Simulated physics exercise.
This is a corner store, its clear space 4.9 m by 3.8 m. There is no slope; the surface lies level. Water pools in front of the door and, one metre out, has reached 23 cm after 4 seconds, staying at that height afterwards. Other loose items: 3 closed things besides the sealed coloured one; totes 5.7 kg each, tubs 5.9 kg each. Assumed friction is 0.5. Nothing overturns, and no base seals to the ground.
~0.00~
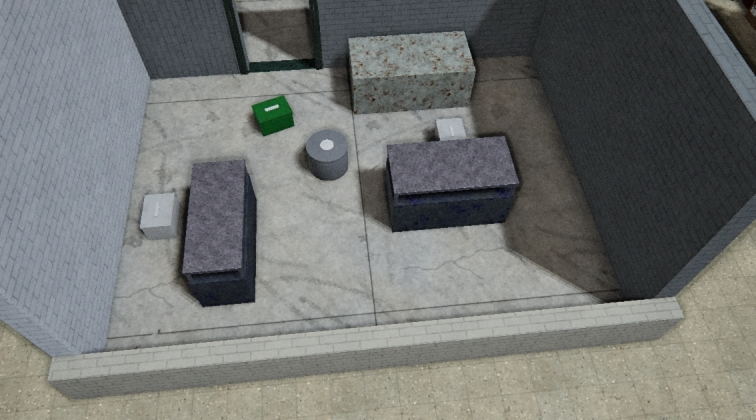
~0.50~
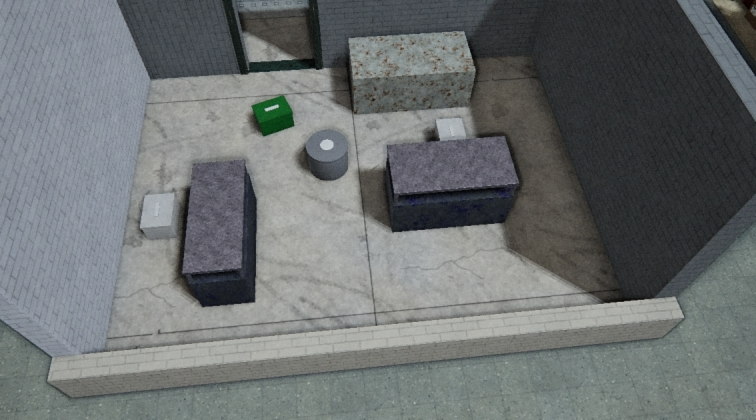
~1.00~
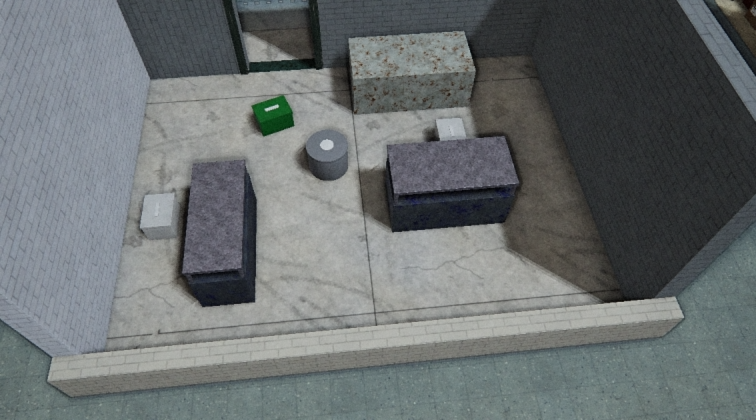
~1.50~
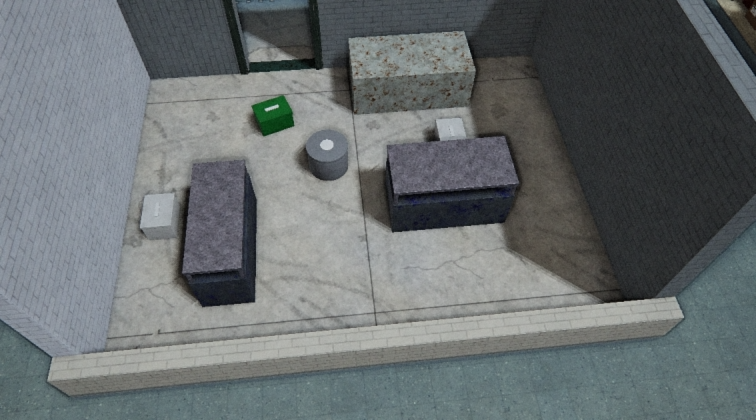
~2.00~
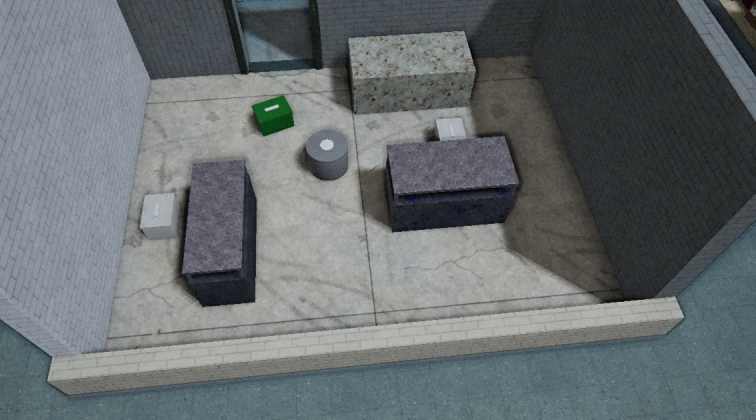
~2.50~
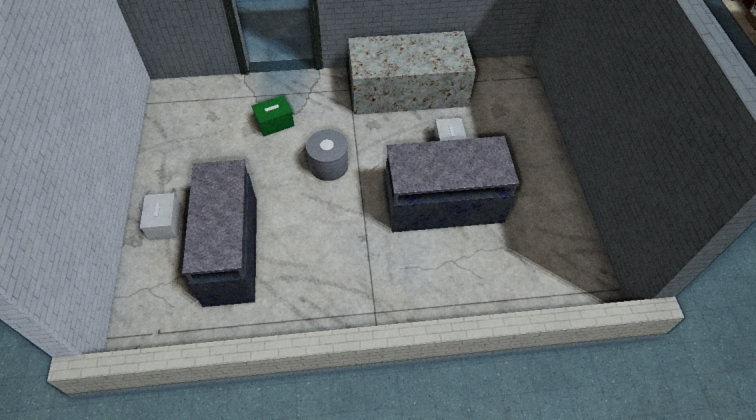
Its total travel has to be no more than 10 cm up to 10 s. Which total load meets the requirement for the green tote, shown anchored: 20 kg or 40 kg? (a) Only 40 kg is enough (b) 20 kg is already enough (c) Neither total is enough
Option a: Only 40 kg is enough.
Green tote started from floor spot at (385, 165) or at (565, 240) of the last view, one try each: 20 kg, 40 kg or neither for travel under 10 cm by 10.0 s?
In turn: The lighter mass suffices; the lighter mass suffices.
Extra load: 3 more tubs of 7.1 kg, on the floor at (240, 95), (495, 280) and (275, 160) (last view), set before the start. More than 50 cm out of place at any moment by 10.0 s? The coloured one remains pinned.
First: Beyond the limit; second: Inside the limit; third: Inside the limit.
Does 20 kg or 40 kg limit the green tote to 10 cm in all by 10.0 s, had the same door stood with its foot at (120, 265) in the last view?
Short version: The light mass is sufficient.
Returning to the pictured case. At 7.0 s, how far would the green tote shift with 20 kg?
I'd put it at roughly 30 cm.
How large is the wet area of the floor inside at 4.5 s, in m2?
Roughly 5.5 m2 of it is wet.
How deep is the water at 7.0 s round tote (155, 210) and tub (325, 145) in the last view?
Depths: Near 6 cm, then near 3 cm.
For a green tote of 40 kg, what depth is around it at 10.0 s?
Depth: Approx. 10 cm.
After 3.5 s the green tote would be 0 cm from its start with 20 kg and 0 cm from its start with 40 kg; 6 cm of water round it then.
After 4.5 s the green tote would be 7 cm from its start with 20 kg and 0 cm from its start with 40 kg; 8 cm of water round it then.
After 7.0 s the green tote would be 31 cm from its start with 20 kg and 0 cm from its start with 40 kg; 8 cm of water round it then.
After 10.0 s the green tote would be 38 cm from its start with 20 kg and 0 cm from its start with 40 kg; 10 cm of water round it then.
